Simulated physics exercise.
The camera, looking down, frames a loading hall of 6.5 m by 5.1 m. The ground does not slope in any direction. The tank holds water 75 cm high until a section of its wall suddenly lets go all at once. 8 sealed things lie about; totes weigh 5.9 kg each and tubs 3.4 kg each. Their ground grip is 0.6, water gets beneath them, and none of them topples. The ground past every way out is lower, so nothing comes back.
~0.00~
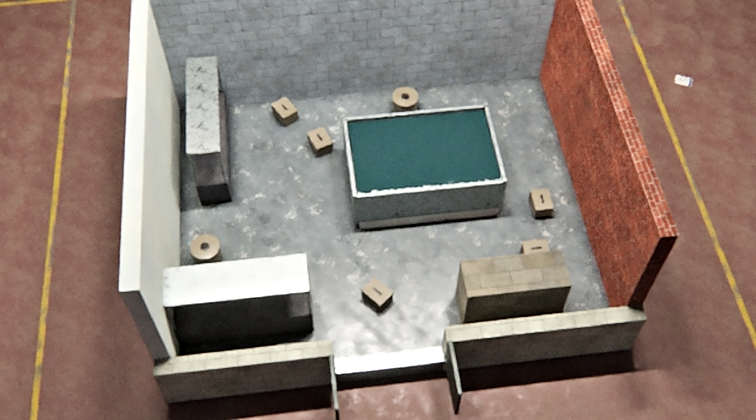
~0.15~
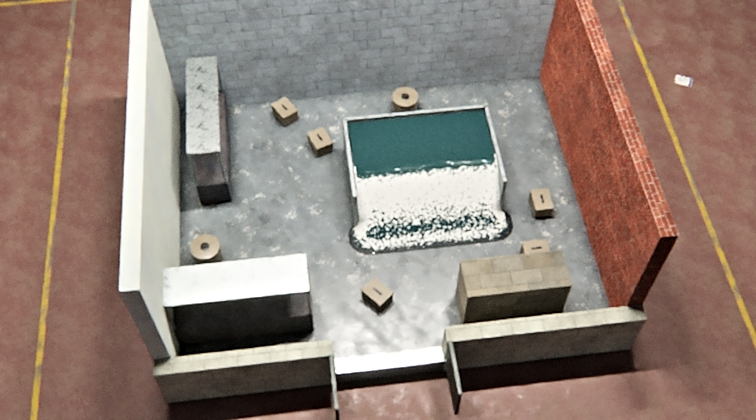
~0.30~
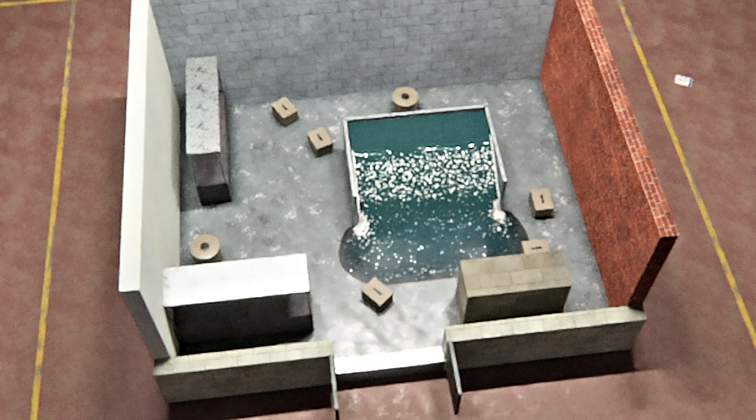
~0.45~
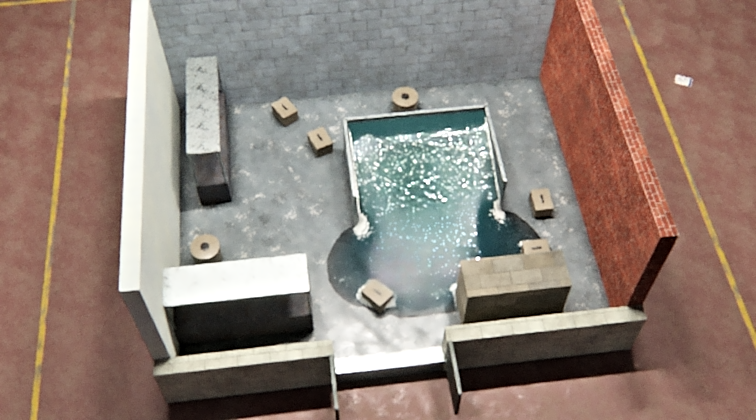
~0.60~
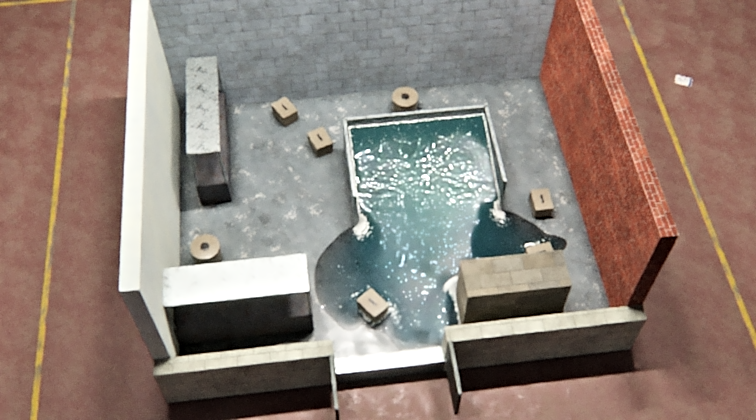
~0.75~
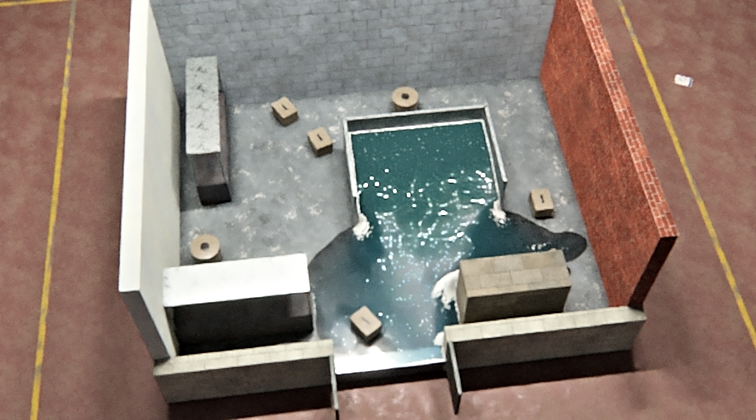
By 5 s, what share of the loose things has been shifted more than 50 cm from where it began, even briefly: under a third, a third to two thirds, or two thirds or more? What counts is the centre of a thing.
Looks like a third or more, but short of two thirds.
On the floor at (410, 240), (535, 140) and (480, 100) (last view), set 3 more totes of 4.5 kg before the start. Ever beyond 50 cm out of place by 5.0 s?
Per the listed order, goes farther, goes farther, goes farther.
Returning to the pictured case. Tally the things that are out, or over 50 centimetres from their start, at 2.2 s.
2.
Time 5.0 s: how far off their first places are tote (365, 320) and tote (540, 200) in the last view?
Gone out; 140 cm.
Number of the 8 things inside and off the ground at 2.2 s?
It comes to 1.
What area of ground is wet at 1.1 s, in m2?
Near 12 m2 in all.
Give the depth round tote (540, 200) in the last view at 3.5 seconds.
Roughly 4 cm.
After 1.1 s 2 of 8 are over 50 cm from their spots; 0 afloat.
After 2.2 s 2 of 8 are over 50 cm from their spots; 1 afloat.
After 3.5 s 3 of 8 are over 50 cm from their spots; 1 afloat.
After 5.0 s 4 of 8 are over 50 cm from their spots, and 4 have been at some point; 2 afloat.
